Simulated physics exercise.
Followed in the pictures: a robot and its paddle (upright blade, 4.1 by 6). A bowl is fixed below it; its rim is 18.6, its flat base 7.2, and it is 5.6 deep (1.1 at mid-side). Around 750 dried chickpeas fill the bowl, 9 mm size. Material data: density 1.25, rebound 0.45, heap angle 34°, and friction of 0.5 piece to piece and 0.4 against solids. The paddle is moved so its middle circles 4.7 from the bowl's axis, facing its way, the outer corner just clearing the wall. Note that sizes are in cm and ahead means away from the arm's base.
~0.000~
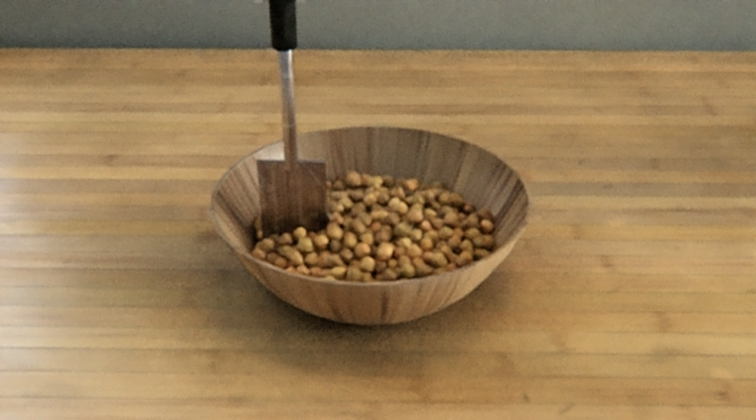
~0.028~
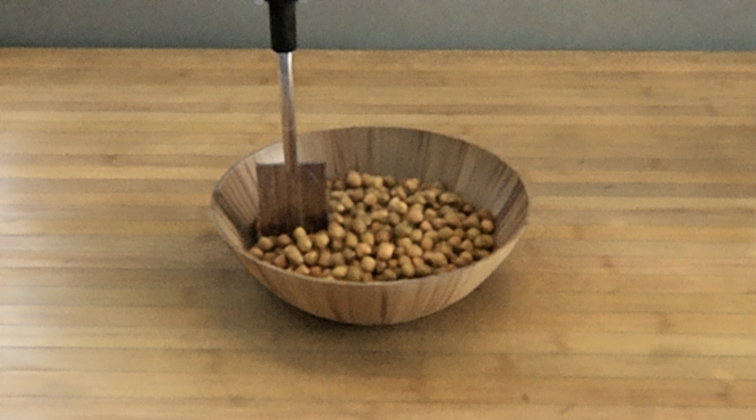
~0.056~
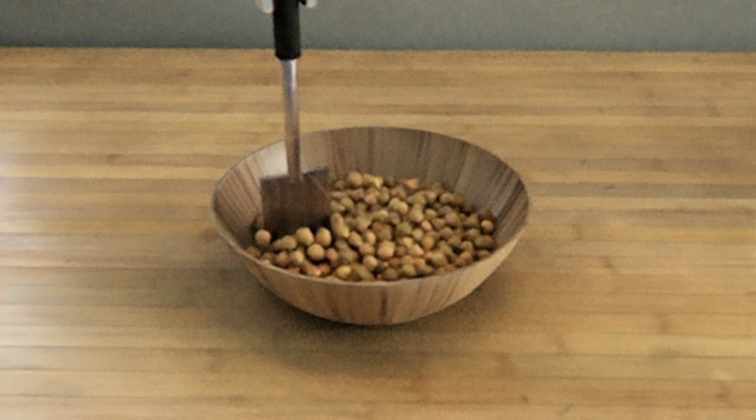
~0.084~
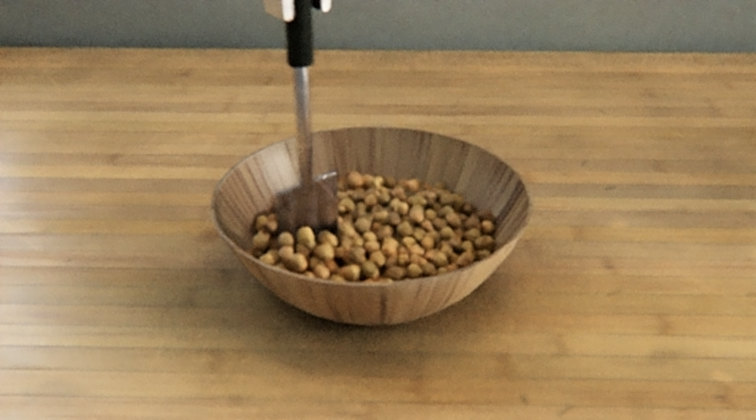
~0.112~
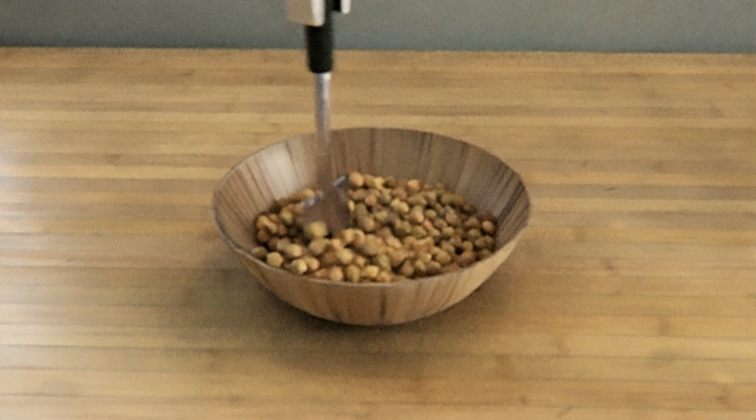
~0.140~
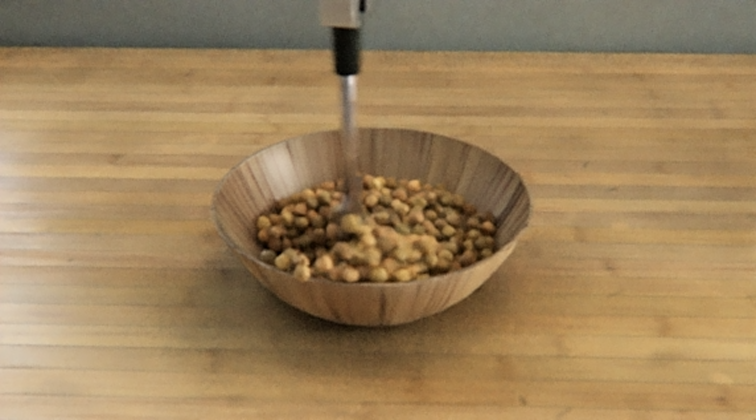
The video shows a robot-held paddle with a flat blade standing in a wooden bowl of chickpeas on a wooden table, then turning and sweeping from the left side toward the middle, pushing and heaping the chickpeas around it.
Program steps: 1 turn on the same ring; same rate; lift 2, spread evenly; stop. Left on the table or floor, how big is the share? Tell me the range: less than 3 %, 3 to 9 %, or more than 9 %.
It falls in the range more than 9 %.
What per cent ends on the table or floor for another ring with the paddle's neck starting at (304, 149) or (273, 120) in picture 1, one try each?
Near 10 and 5 in a hundred, one try each.
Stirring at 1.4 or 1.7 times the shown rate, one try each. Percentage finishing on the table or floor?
First try close to 20, second close to 25, in per cent.
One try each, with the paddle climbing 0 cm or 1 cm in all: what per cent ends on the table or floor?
Close to 25 percent and close to 20 percent.
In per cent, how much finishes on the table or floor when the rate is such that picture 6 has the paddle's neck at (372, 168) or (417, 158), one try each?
About 15 % for one try and about 25 % for the other, in order.
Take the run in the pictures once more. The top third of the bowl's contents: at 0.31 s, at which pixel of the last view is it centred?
Centre of upper third: Approx. (447, 202) px.
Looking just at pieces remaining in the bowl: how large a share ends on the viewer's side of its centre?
Some 45 per cent.
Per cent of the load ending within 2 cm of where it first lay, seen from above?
Roughly 55 percent of the load.
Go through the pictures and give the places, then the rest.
In the first frame, paddle neck at (290, 138), 0° round; upper third of the load around (374, 228), from x 260 to 485, top at y 175; 749 in the bowl.
In the second frame, paddle neck at (290, 140), 6° round; upper third of the load around (374, 229), from x 255 to 485, top at y 175.
In the third frame, paddle neck at (293, 149), 23° round; upper third of the load around (369, 235), from x 255 to 485, top at y 175.
In the fourth frame, paddle neck at (305, 158), 41° round; upper third of the load around (369, 239), from x 255 to 485, top at y 175.
In the fifth frame, paddle neck at (325, 165), 60° round; upper third of the load around (374, 244), from x 260 to 490, top at y 175.
In the sixth frame, paddle neck at (349, 168), 78° round; upper third of the load around (383, 244), from x 265 to 490, top at y 175; 748 in the bowl, 1 in flight or on the tool.
By 0.31 s, 185° round, highest piece 9 above the table; 721 in the bowl, 12 on the table or floor, 16 in flight or on the tool.
By 0.47 s, 293° round, highest piece 8 above the table; 675 in the bowl, 51 on the table or floor, 23 in flight or on the tool.
By 0.76 s, 0° round, highest piece 5 above the table; 655 in the bowl, 94 on the table or floor.
By 1.46 s, 0° round, highest piece 5 above the table; 655 in the bowl, 94 on the table or floor.
Final count, 655 in the bowl, 94 on the table or floor. That is 13 % on the table or floor.
